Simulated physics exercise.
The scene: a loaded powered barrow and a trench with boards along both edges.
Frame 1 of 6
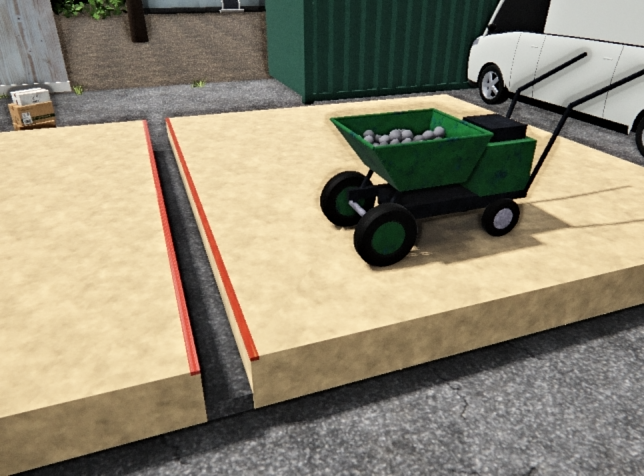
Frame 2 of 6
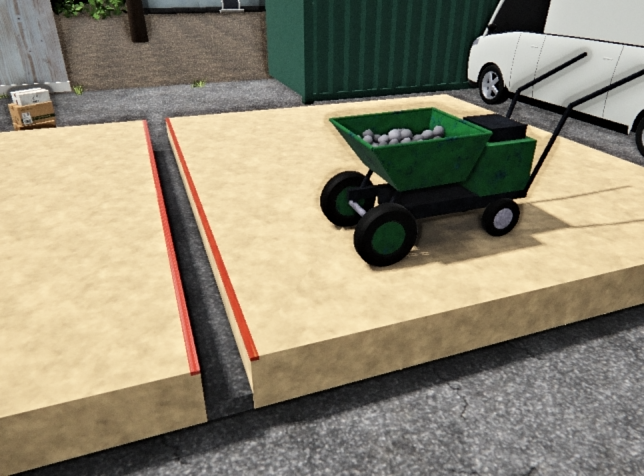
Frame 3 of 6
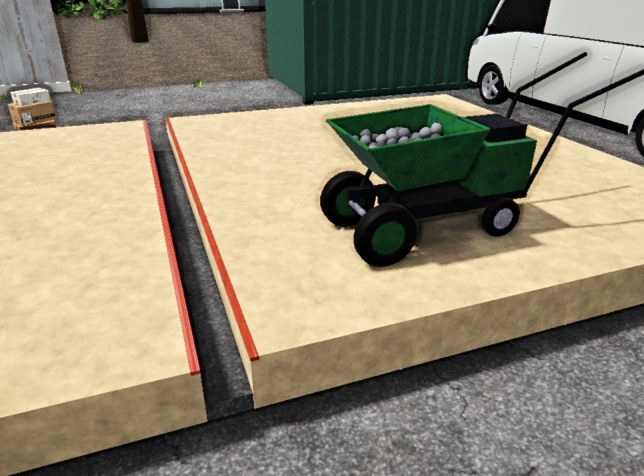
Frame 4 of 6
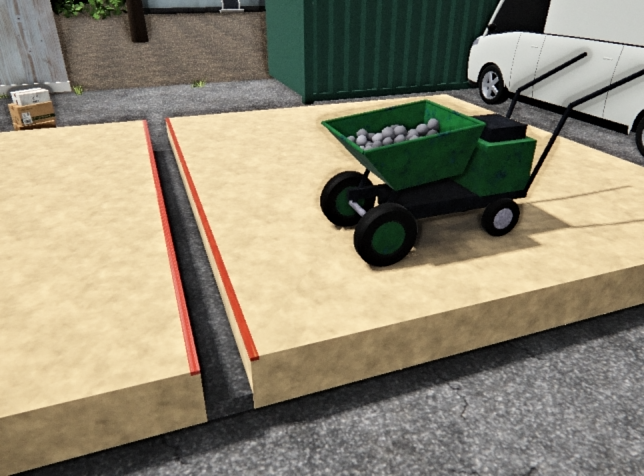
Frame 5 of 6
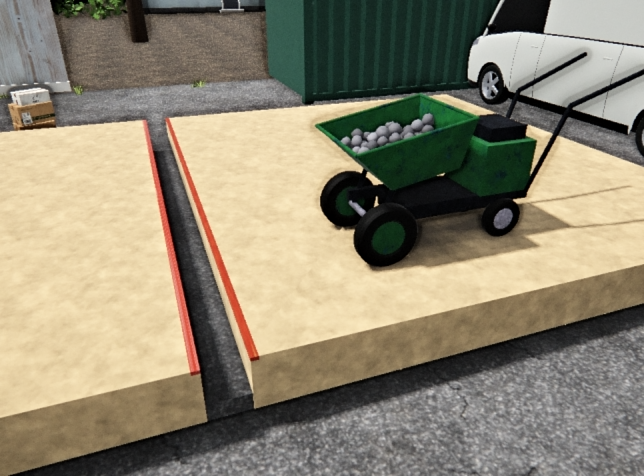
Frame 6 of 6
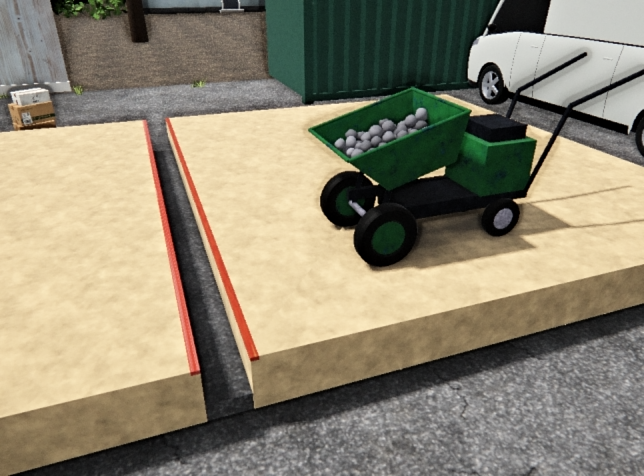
A green barrow's skip, loaded with grey cobbles, gradually tilts forward to the left.
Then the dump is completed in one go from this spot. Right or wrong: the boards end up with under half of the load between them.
Right, they have under half.
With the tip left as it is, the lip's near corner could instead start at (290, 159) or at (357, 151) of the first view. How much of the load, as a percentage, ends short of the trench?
About 0 %, then 60 %.
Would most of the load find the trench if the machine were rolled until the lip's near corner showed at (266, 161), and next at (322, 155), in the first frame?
Initially shy of half, next past the halfway mark.
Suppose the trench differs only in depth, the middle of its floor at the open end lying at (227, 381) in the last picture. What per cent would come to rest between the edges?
20 %, roughly.
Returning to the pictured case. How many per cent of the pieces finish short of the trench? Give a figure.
Share: Near 80 %.
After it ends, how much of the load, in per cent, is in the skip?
Roughly 0 in a hundred.
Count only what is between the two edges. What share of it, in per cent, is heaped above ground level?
Estimate: Near 0 in a hundred.
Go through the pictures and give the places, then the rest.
Lip of the skip at (375, 149), level; top of the load at (408, 145), round cobbles; first edge of the trench at (240, 318); far edge at (187, 330), the trench under half as wide as the skip, and about as deep as wide, in the first picture.
Lip of the skip at (373, 149), level; top of the load at (407, 144), in the second picture.
Lip of the skip at (370, 150), tipped barely; top of the load at (417, 140), in the third picture.
Lip of the skip at (364, 153), tipped a little; top of the load at (413, 137), in the fourth picture.
Lip of the skip at (357, 156), tipped a little; top of the load at (408, 134), in the fifth picture.
Lip of the skip at (349, 161), tipped clearly; top of the load at (409, 134); first edge of the trench at (240, 318); far edge at (187, 330), in the sixth picture.
Soon, skip tipped steeply; all in the skip.
A while on, skip tipped right over; most in the skip; a small part short of the trench; a stray few falling.
Towards the end, skip tipped right over; a small part in the skip; most short of the trench; a small part in or heaped over the trench.
Finally, skip tipped right over; most short of the trench; about a quarter in or heaped over the trench; none beyond it.
